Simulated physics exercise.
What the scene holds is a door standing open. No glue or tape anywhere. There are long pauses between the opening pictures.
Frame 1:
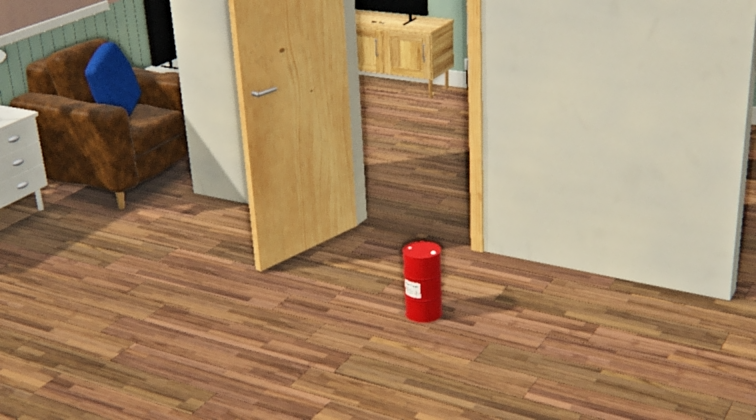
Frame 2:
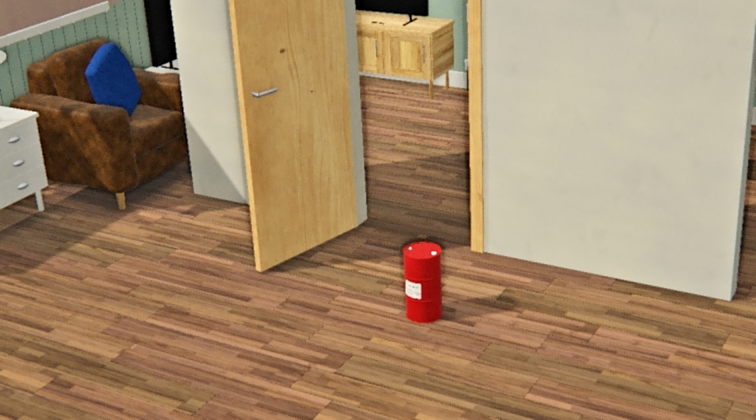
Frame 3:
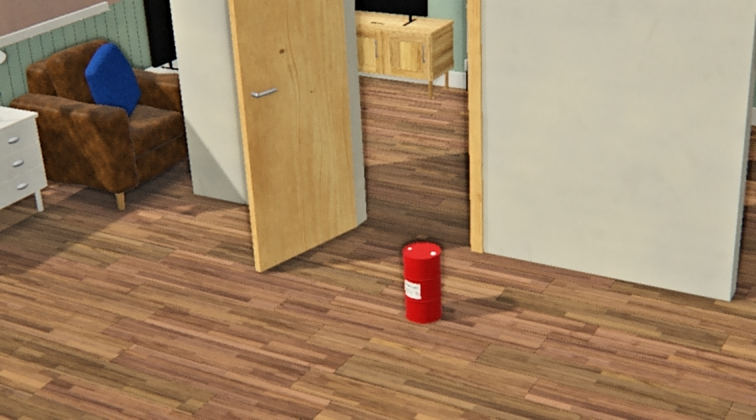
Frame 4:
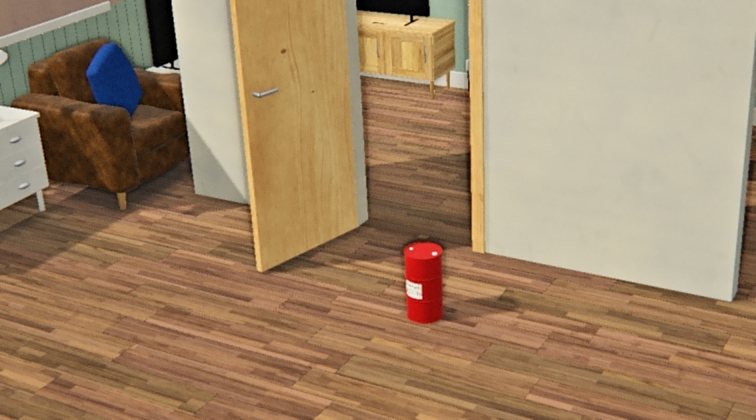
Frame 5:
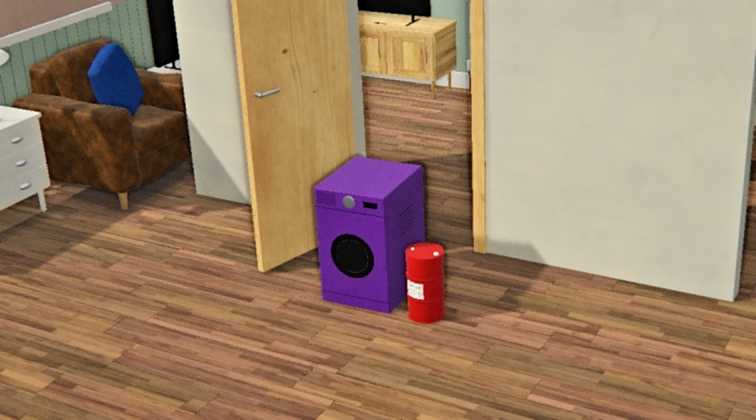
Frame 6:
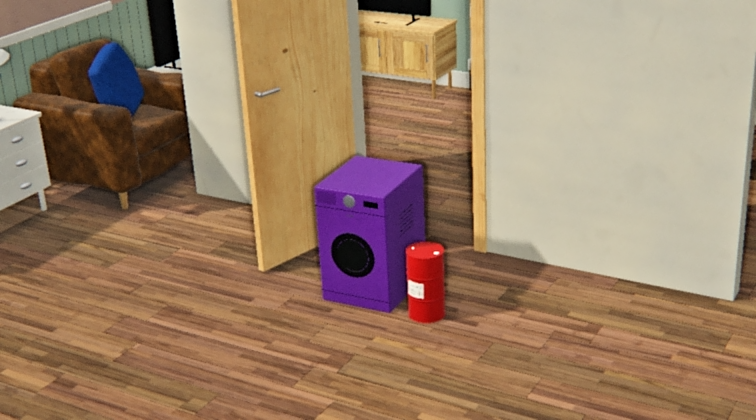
A wooden door stands wide open in a pale wall of a wood-floored room, seen from a raised angle, with a light wooden cabinet in the room beyond. A red canister sits on the floor near the doorway, while a brown armchair with a blue cushion and white drawers stand at left. The door and canister stay still, and a purple front-loading appliance abruptly appears just left of the canister.
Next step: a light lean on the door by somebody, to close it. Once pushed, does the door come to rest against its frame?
The push fails.
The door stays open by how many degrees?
It comes to about 70°.
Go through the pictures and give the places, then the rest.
In the first picture, door wide open and still; red canister (423, 282).
In the second picture, door wide open and still; red canister (423, 283).
In the third picture, door wide open and still; red canister (423, 283).
In the fourth picture, door wide open and still; red canister (424, 283).
In the fifth picture, door wide open and still; red canister (426, 283).
In the sixth picture, door wide open and still; purple appliance (372, 233); red canister (426, 283).
Then, 0.30 s past the last view, open by 98°.
Then, 0.50 s past the last view, open by 85°.
Then, 0.60 s past the last view, open by 78°.
Then, 0.70 s past the last view, open by 70°.
Finally, open by 69°; both still in place. Final places as the last picture's camera would see them, purple appliance near (373, 233).
